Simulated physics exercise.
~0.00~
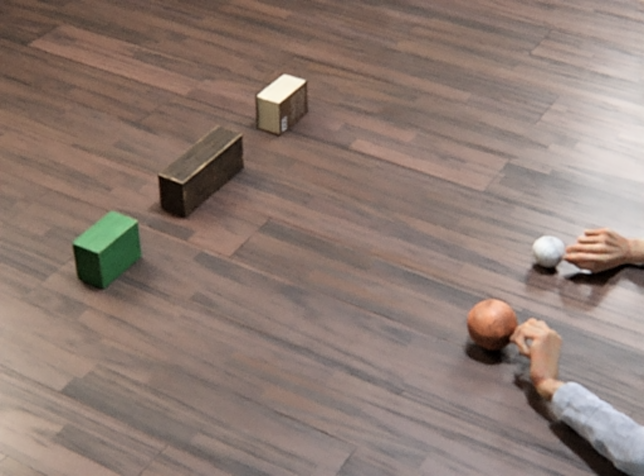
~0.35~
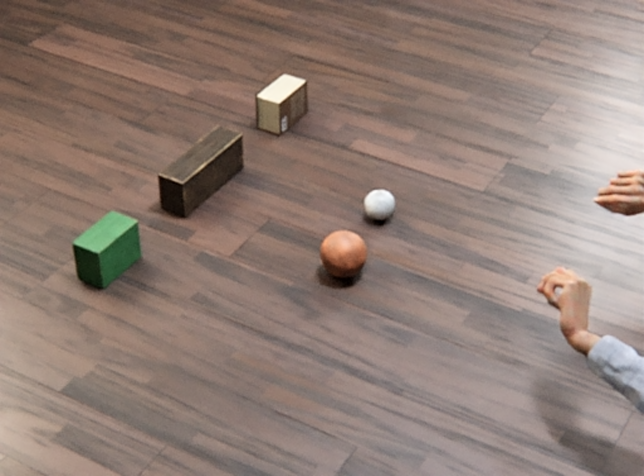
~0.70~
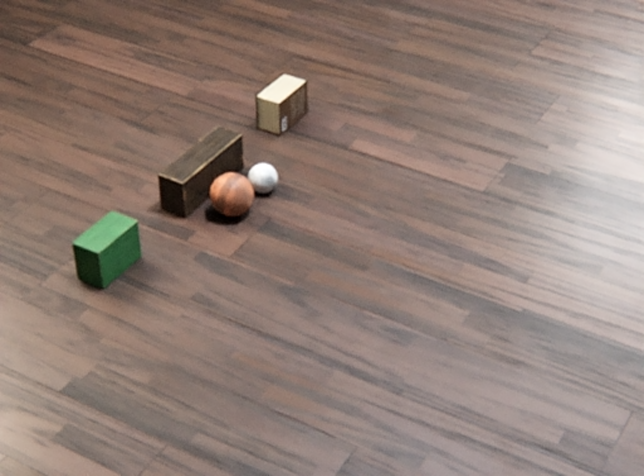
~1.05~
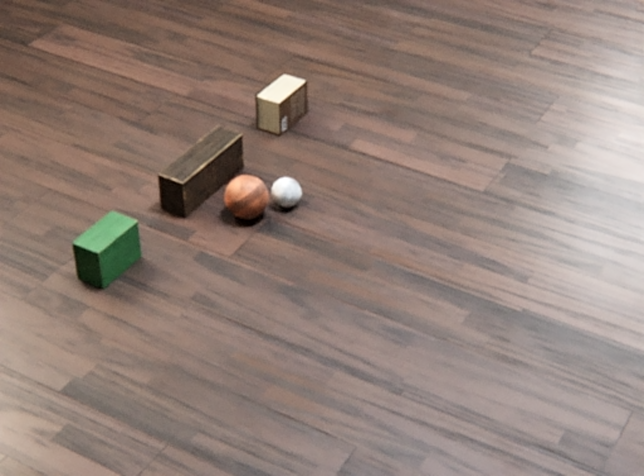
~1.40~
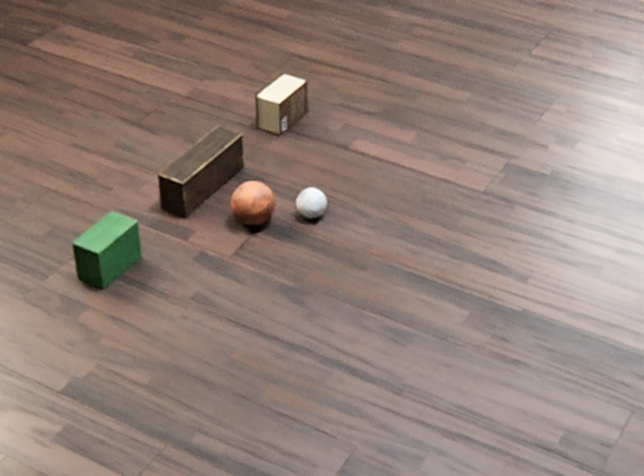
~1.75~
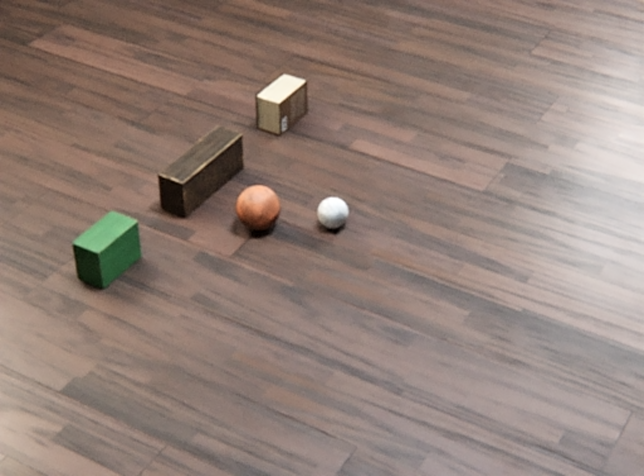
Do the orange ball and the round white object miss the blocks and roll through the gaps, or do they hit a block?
Both of them hit a block. The orange ball and the round white object each reach the black block and come back to the right.
